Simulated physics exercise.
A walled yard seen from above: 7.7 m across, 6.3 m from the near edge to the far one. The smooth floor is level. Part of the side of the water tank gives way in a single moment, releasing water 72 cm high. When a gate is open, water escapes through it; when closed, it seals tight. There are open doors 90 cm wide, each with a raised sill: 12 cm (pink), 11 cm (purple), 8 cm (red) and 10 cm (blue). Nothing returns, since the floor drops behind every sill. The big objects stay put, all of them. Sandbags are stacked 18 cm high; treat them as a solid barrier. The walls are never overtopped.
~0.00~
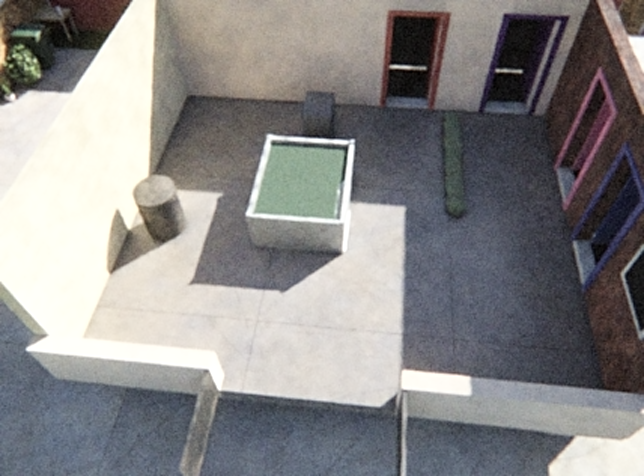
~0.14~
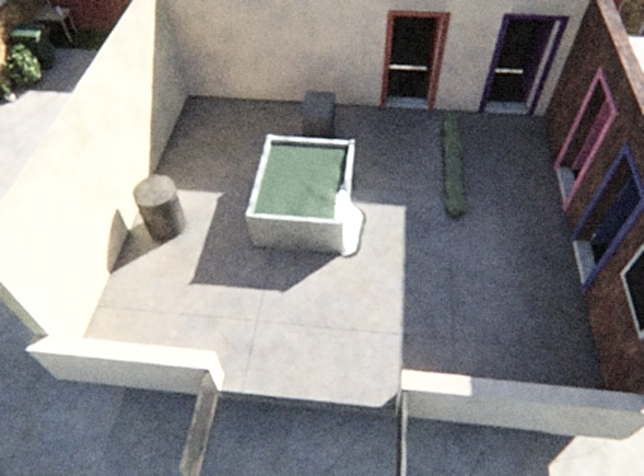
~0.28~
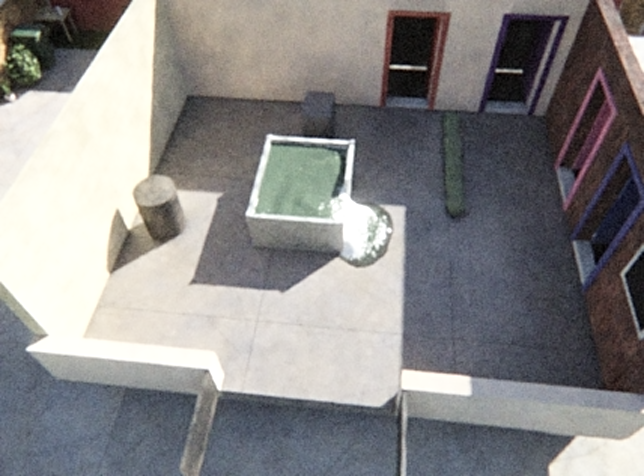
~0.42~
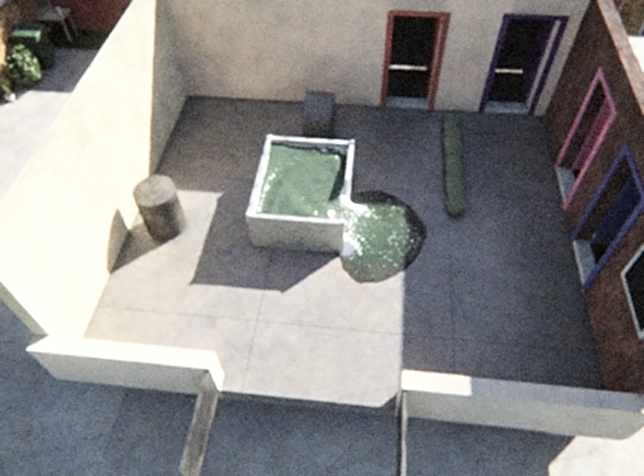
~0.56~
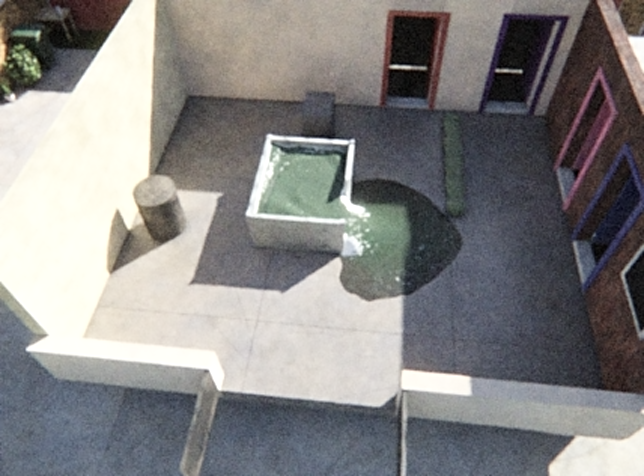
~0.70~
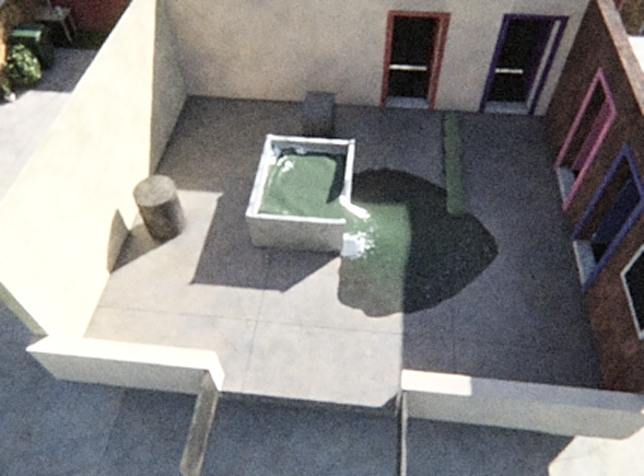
A white-walled tank of green water in a walled yard bursting at its right side, water spreading rightward across the grey floor.
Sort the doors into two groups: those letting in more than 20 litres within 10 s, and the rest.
The pink door goes with the rest; the purple door goes with the rest; the red door goes with the rest; the blue door goes in the first group.
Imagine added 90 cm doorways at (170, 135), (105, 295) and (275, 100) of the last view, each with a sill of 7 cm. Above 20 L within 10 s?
In sequence the answers are less than that, less than that and less than that.
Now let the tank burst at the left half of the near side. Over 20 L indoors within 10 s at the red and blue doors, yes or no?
Against that limit the red door gives a lower amount and the blue door gives a lower amount.
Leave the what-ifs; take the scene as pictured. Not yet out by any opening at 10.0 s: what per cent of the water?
Still there: Roughly 88 %.
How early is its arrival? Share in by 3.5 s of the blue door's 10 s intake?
Some 85 in a hundred.
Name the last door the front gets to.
The purple door.
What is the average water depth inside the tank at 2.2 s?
Mean depth: About 33 cm.
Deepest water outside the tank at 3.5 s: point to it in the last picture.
Spot: Approx. (570, 319).
After 1.4 s water covers 25 % of the floor and is deepest (32 cm) near (354, 237); pink door not reached, purple door not reached, red door not reached, blue door 3 cm at the sill, 2 L in.
After 2.2 s water covers 35 % of the floor and is deepest (40 cm) near (602, 413); pink door 10 cm at the sill, 0 L in, purple door not reached, red door 4 cm at the sill, 0 L in, blue door 21 cm at the sill, 49 L in.
After 3.5 s water covers 40 % of the floor and is deepest (20 cm) near (570, 319); pink door 7 cm at the sill, 0 L in, purple door 7 cm at the sill, 0 L in, red door 9 cm at the sill, 3 L in, blue door 14 cm at the sill, 100 L in.
After 6.0 s water covers 55 % of the floor and is deepest (10 cm) near (439, 297); pink door 7 cm at the sill, 1 L in, purple door 9 cm at the sill, 0 L in, red door 4 cm at the sill, 5 L in, blue door 9 cm at the sill, 118 L in.
After 10.0 s water covers 80 % of the floor and is deepest (10 cm) near (543, 183); pink door 7 cm at the sill, 1 L in, purple door 9 cm at the sill, 1 L in, red door 2 cm at the sill, 5 L in, blue door 7 cm at the sill, 118 L in.
